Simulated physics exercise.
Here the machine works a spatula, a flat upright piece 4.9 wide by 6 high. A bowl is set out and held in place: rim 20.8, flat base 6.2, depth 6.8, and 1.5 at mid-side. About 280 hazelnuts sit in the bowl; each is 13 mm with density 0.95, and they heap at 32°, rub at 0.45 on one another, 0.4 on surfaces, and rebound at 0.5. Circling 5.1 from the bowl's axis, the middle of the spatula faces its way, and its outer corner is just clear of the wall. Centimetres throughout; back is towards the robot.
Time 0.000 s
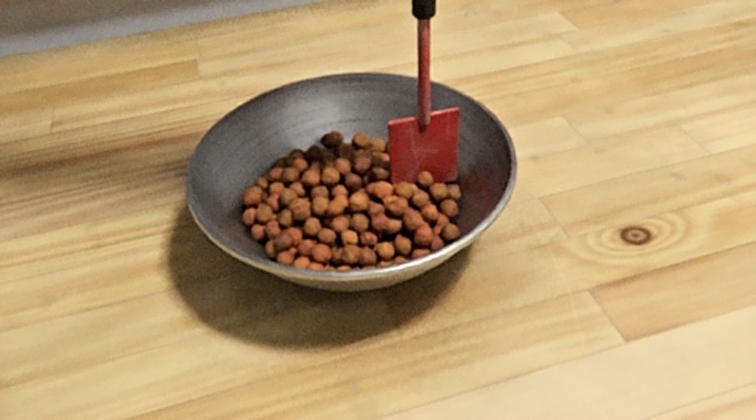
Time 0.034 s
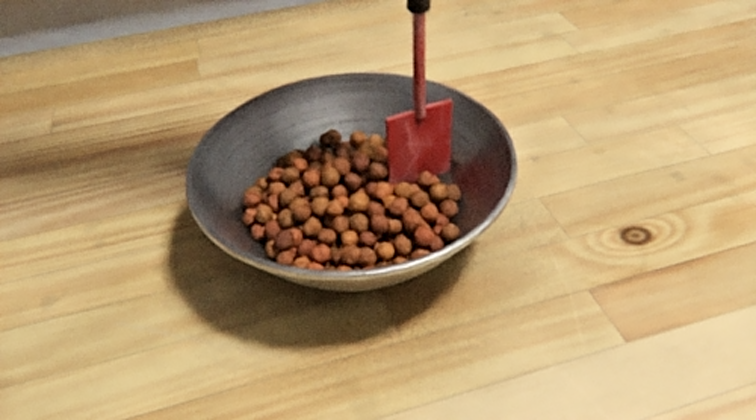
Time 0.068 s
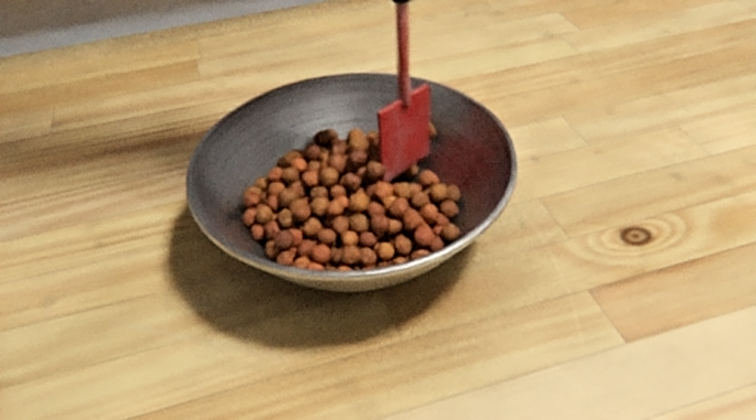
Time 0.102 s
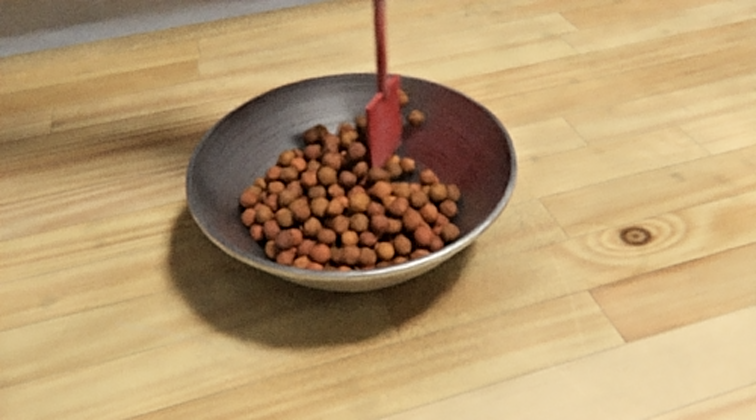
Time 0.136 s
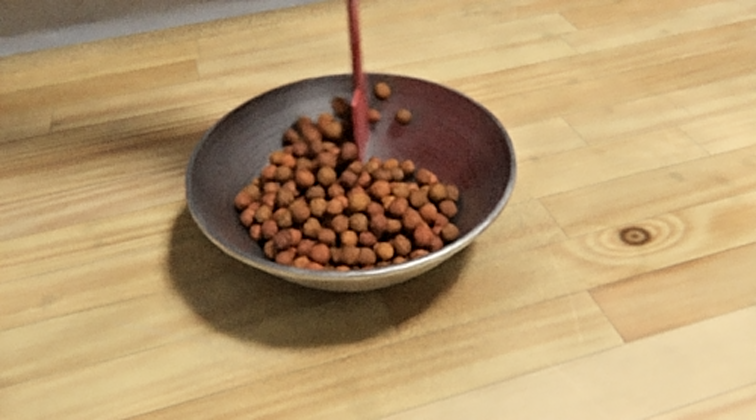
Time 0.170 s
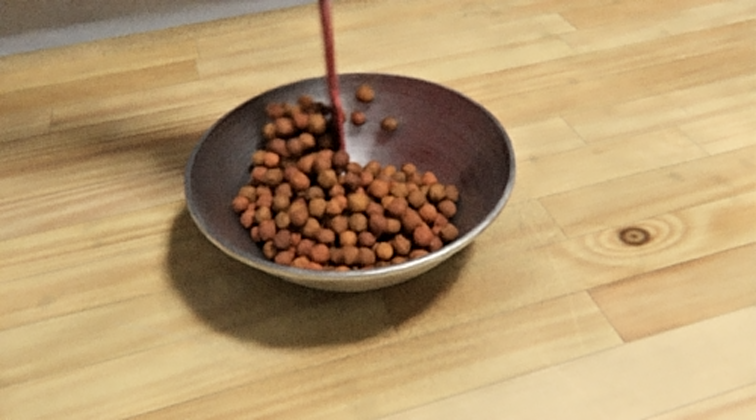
A red spatula sweeps left through hazelnuts in a metal bowl, pushing some up the back.
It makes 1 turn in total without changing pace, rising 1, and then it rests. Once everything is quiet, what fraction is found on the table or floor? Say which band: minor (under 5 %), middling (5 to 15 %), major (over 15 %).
Band: Middling.
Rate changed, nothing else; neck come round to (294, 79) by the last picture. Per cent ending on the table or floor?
Roughly 20 percent of it.
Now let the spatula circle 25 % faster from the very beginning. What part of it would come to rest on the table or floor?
Then roughly 15 per cent.
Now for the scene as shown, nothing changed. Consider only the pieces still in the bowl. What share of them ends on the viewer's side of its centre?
About 40 %.
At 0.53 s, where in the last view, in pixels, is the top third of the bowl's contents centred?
The centre is roughly (432, 204).
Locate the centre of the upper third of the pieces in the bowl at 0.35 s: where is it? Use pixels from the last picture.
I'd put it at around (286, 230).
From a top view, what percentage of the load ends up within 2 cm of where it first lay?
Around 30 in a hundred.
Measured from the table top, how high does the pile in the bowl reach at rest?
The peak stands near 6.0 centimetres up.
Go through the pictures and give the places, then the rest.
Spatula neck at (424, 96), 0° round; upper third of the load around (345, 197), from x 250 to 450, top at y 140; 278 in the bowl, in the first picture.
Spatula neck at (419, 89), 8° round; upper third of the load around (350, 194), from x 250 to 450, top at y 140, in the second picture.
Spatula neck at (404, 79), 28° round; upper third of the load around (352, 192), from x 250 to 450, top at y 120, in the third picture.
Spatula neck at (382, 71), 47° round; upper third of the load around (346, 191), from x 250 to 450, top at y 100, in the fourth picture.
Spatula neck at (357, 68), 67° round; upper third of the load around (334, 177), from x 245 to 450, top at y 90, in the fifth picture.
Spatula neck at (331, 69), 86° round; upper third of the load around (317, 177), from x 240 to 450, top at y 95; 278 in the bowl, in the sixth picture.
By 0.35 s, 191° round, highest piece 8 above the table; 274 in the bowl, 1 on the table or floor, 3 in flight or on the tool.
By 0.53 s, 296° round, highest piece 9 above the table; 266 in the bowl, 8 on the table or floor, 4 in flight or on the tool.
By 0.82 s, 0° round, highest piece 6 above the table; 257 in the bowl, 21 on the table or floor.
By 1.52 s, 0° round, highest piece 6 above the table; 257 in the bowl, 21 on the table or floor.
Final count, 257 in the bowl, 21 on the table or floor. That is 8 % on the table or floor.
